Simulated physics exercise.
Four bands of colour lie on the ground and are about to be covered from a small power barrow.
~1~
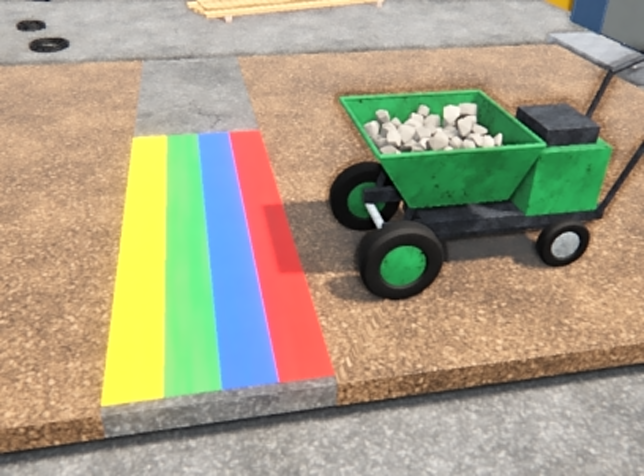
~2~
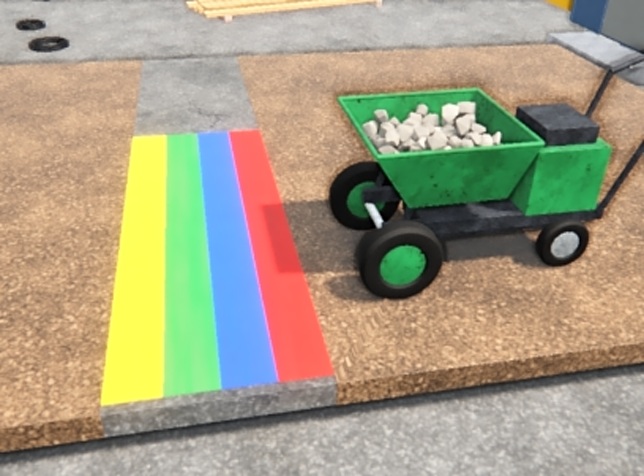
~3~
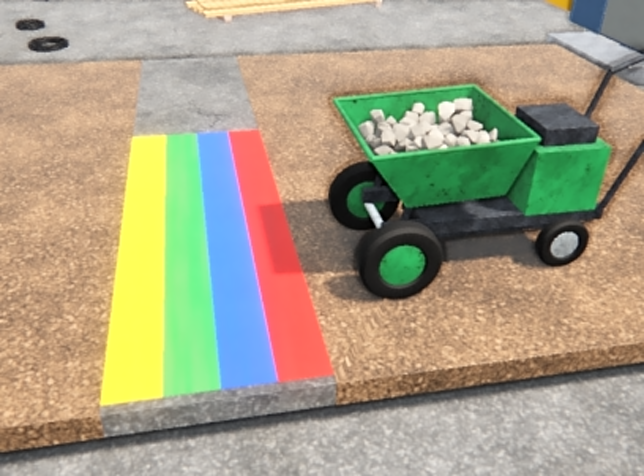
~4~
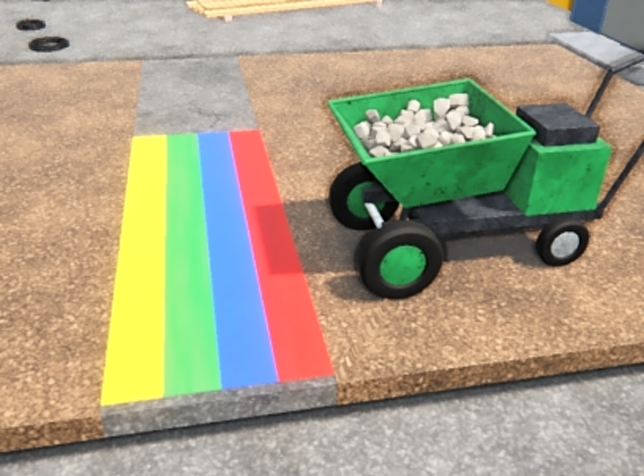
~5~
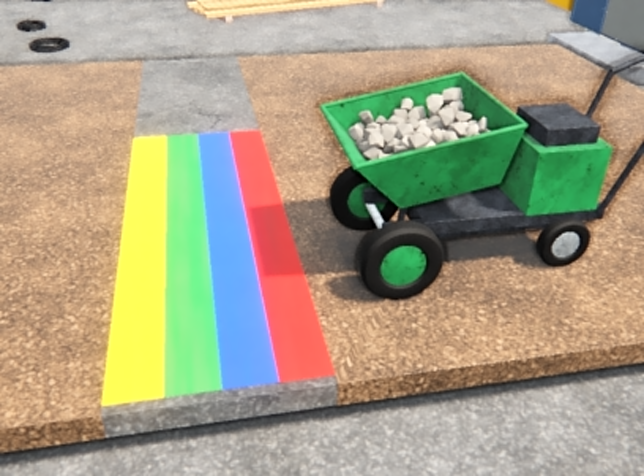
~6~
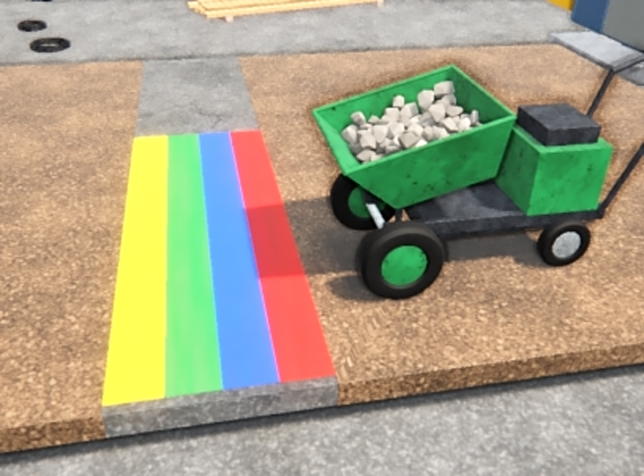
The green skip full of broken stones tilts slowly leftward beside four coloured strips.
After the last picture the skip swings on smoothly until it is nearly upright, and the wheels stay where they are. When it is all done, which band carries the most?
The blue band carries the most.
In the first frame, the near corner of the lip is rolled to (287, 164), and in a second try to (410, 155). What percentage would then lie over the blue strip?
Roughly 0 and 30 percent respectively.
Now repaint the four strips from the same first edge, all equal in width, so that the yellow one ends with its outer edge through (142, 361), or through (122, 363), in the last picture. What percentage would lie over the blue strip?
Roughly 40 % and 40 %.
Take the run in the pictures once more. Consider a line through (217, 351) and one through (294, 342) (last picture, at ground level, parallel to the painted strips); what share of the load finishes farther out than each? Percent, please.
Result, first then second: 20 %, 80 %.
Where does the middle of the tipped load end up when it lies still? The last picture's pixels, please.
The centre settles at about (233, 269).
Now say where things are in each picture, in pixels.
In the first picture, lip of the skip (379, 157), level; top of the load (442, 142), broken stones; red strip (297, 337); blue strip (244, 343); green strip (191, 350); yellow strip (135, 356).
In the second picture, lip of the skip (377, 158), level; top of the load (440, 141).
In the third picture, lip of the skip (372, 159), tipped barely; top of the load (447, 132).
In the fourth picture, lip of the skip (365, 162), tipped a little; top of the load (443, 129).
In the fifth picture, lip of the skip (356, 167), tipped a little; top of the load (447, 118).
In the sixth picture, lip of the skip (346, 173), tipped clearly; top of the load (452, 126); red strip (297, 337); blue strip (245, 343); green strip (192, 349); yellow strip (136, 356).
Just after the last frame, skip tipped steeply; every one in the skip.
A moment on, skip tipped steeply; almost all in the skip; just a few over the red strip; about a tenth over the blue strip.
Further on, skip tipped right over; roughly a quarter in the skip; about a tenth over the red strip; roughly a third over the blue strip; roughly a quarter over the green strip; just a few over the yellow strip; just a few off the paint.
When it is over, skip tipped right over; about a tenth in the skip; roughly a quarter over the red strip; roughly a third over the blue strip; roughly a quarter over the green strip; just a few over the yellow strip; just a few off the paint.
